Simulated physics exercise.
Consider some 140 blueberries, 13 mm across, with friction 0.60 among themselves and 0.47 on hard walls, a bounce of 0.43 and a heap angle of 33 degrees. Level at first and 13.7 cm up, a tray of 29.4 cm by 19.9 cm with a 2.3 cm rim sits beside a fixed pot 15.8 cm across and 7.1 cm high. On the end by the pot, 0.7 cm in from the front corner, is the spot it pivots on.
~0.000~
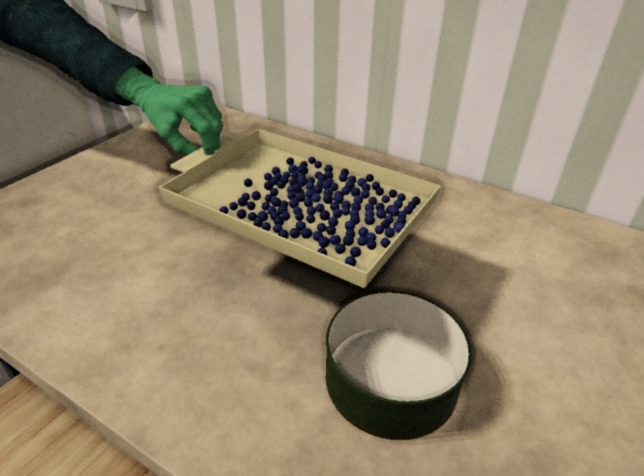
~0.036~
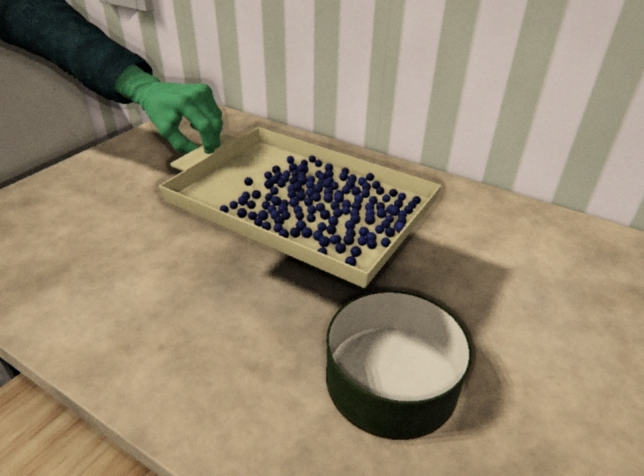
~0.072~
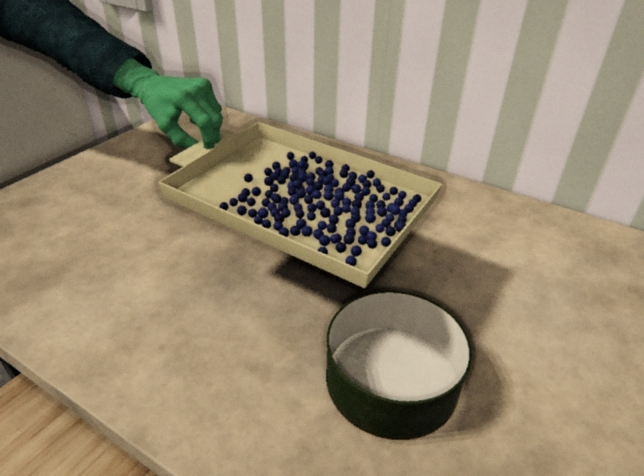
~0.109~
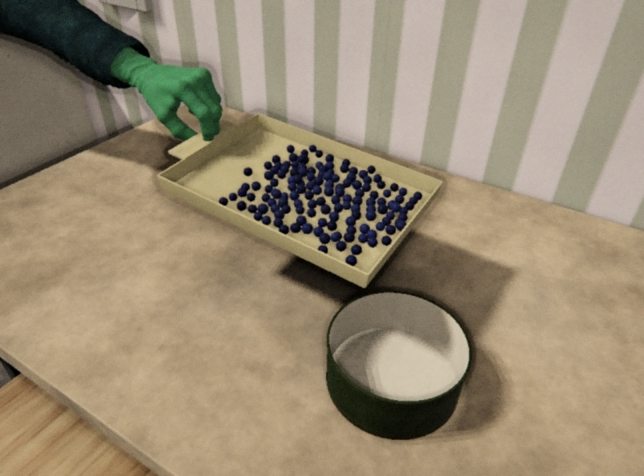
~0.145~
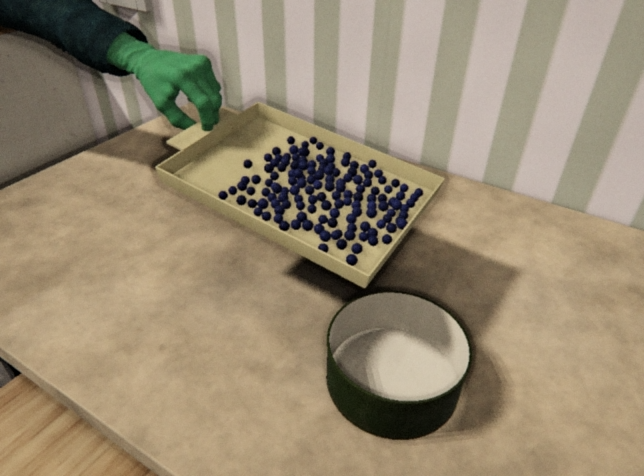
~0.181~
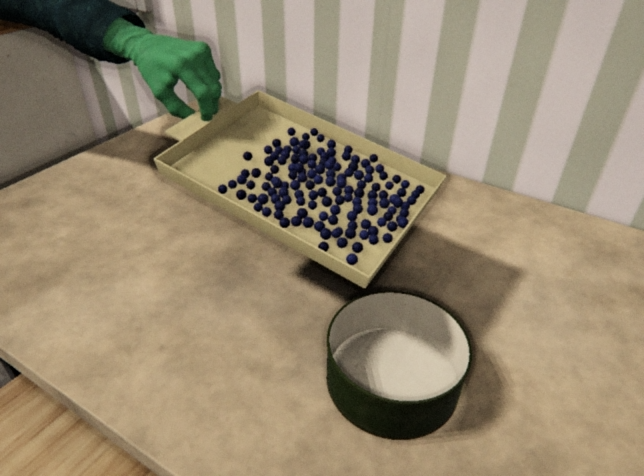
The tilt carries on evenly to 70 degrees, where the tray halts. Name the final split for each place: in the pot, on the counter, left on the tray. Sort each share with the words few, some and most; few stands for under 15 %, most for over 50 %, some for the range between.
The shares come out as follows. Pot: Few. Counter: Few. Left on the tray: Most.
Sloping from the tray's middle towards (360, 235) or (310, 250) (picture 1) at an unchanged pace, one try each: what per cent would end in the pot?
First try: About 0 percent; second try: About 0 percent.
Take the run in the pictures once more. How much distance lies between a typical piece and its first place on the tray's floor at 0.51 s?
It has moved some 5 cm from its start.
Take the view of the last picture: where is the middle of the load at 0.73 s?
The middle of the load should be near (371, 192) then.
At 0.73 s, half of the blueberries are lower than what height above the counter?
The halfway line is at about 22 cm.
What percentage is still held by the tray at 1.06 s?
Value: About 100%.
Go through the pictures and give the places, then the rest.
In the first frame, tray tilt 0 degrees, front corners at (162, 187) and (366, 271); middle of the pieces at (328, 199); pot at (398, 341).
In the second frame, tray tilt 0 degrees, front corners at (162, 186) and (366, 271); middle of the pieces at (328, 198).
In the third frame, tray tilt 2 degrees, front corners at (162, 182) and (366, 271); middle of the pieces at (329, 196).
In the fourth frame, tray tilt 4 degrees, front corners at (161, 175) and (367, 272), lowest corner right front; middle of the pieces at (329, 192).
In the fifth frame, tray tilt 8 degrees, front corners at (159, 167) and (368, 273), lowest corner right front; middle of the pieces at (330, 187).
In the sixth frame, tray tilt 11 degrees, front corners at (158, 159) and (368, 274), lowest corner right front; middle of the pieces at (330, 182); pot at (399, 340). Its pace works out near 90 degrees a second.
After 0.51 s, tilt 40 degrees; the tray holds 100 %, the pot 0 %.
After 0.73 s, tilt 59 degrees; the tray holds 100 %, the pot 0 %.
Then, at 1.06 s, tilt 70 degrees; the tray holds 100 %, the pot 0 %.
At rest (1.8 s), pot 5 %, counter 0 %, tray 95 %.
